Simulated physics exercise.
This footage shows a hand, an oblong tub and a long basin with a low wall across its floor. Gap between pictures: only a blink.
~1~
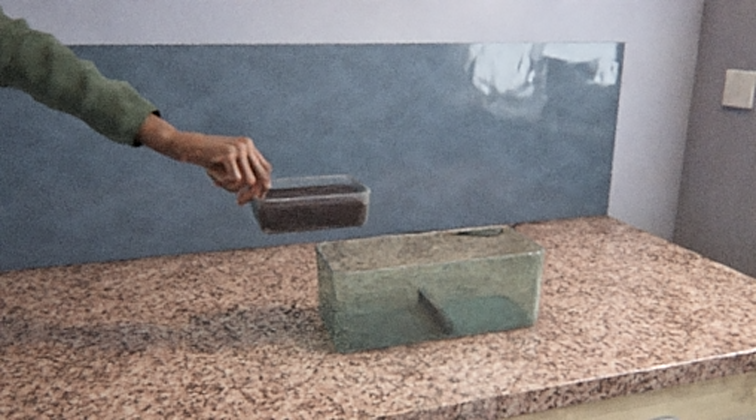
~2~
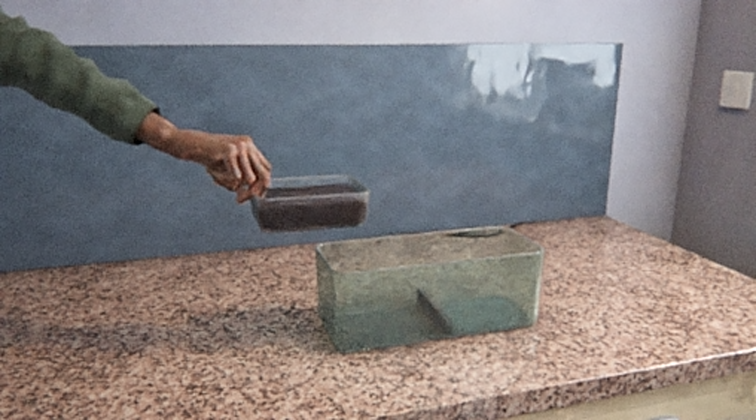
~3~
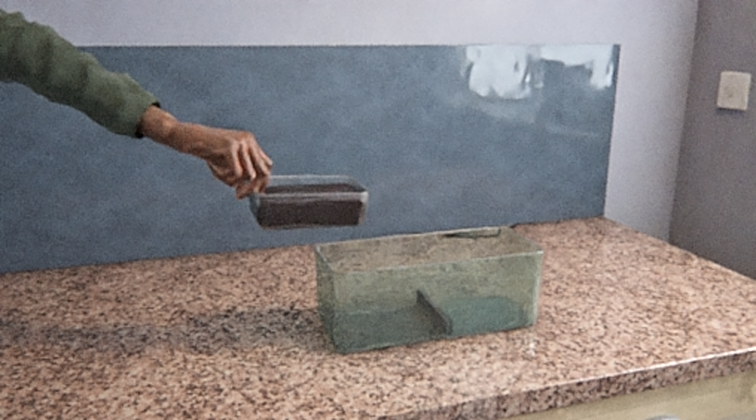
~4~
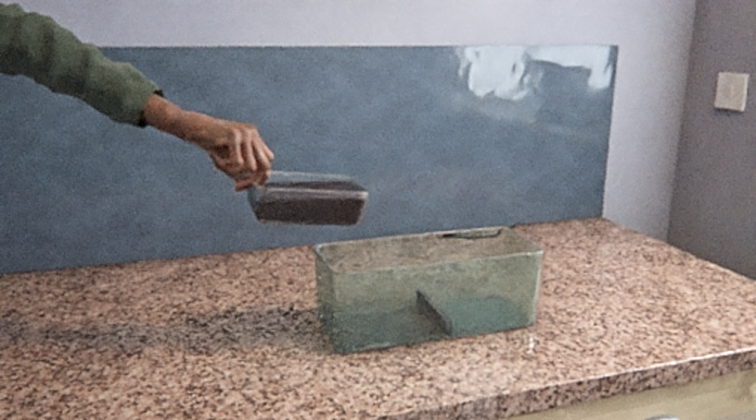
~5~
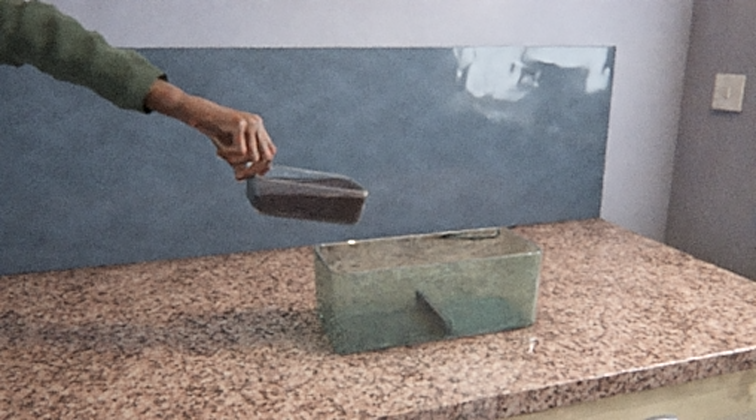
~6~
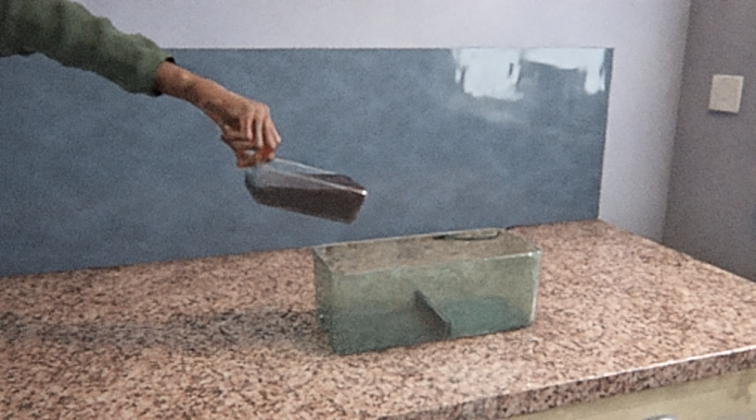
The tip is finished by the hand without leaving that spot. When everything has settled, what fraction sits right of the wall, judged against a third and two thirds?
I predict a middling amount ends up right of the wall, one third up to two thirds.
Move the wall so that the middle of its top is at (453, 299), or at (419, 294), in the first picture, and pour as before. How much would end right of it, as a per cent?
The first placement gives around 15 percent, the second 65 percent.
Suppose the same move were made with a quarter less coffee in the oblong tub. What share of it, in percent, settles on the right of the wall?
Estimate: Close to 25 per cent.
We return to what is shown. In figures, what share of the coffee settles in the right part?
I'd put it near 45 per cent.
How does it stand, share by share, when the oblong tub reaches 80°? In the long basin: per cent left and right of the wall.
Left: Roughly 30 %; right: Roughly 0 %.
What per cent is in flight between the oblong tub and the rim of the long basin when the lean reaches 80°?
Some 55 per cent.
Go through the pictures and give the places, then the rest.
In the first picture, tilt 0°; pouring edge (361, 185); surface from (255, 198) to (358, 191); the long basin's rim runs from (324, 260) to (527, 239); the wall's top is at (435, 304).
In the second picture, tilt 1°; pouring edge (360, 185); surface from (254, 198) to (357, 191).
In the third picture, tilt 3°; pouring edge (360, 185); surface from (253, 196) to (357, 189).
In the fourth picture, tilt 7°; pouring edge (359, 186); surface from (253, 191) to (356, 187).
In the fifth picture, tilt 12°; pouring edge (359, 186); surface from (251, 186) to (356, 184).
In the sixth picture, tilt 18°; pouring edge (358, 187); surface from (251, 179) to (357, 181); 1 per cent is over the edge.
A moment on, the oblong tub is tipped on its side and 14 per cent is still to pour, 28 is left of the wall and 2 right of it.
Next, the oblong tub is tipped right over and 0 per cent is still to pour, 40 is left of the wall and 44 right of it.
Then the oblong tub is tipped right over and 0 per cent is still to pour, 46 is left of the wall and 43 right of it.
Later the oblong tub is tipped right over and 0 per cent is still to pour, 46 is left of the wall and 43 right of it.
Finally, 46 per cent lies left of the wall, 43 right of it and 11 outside.
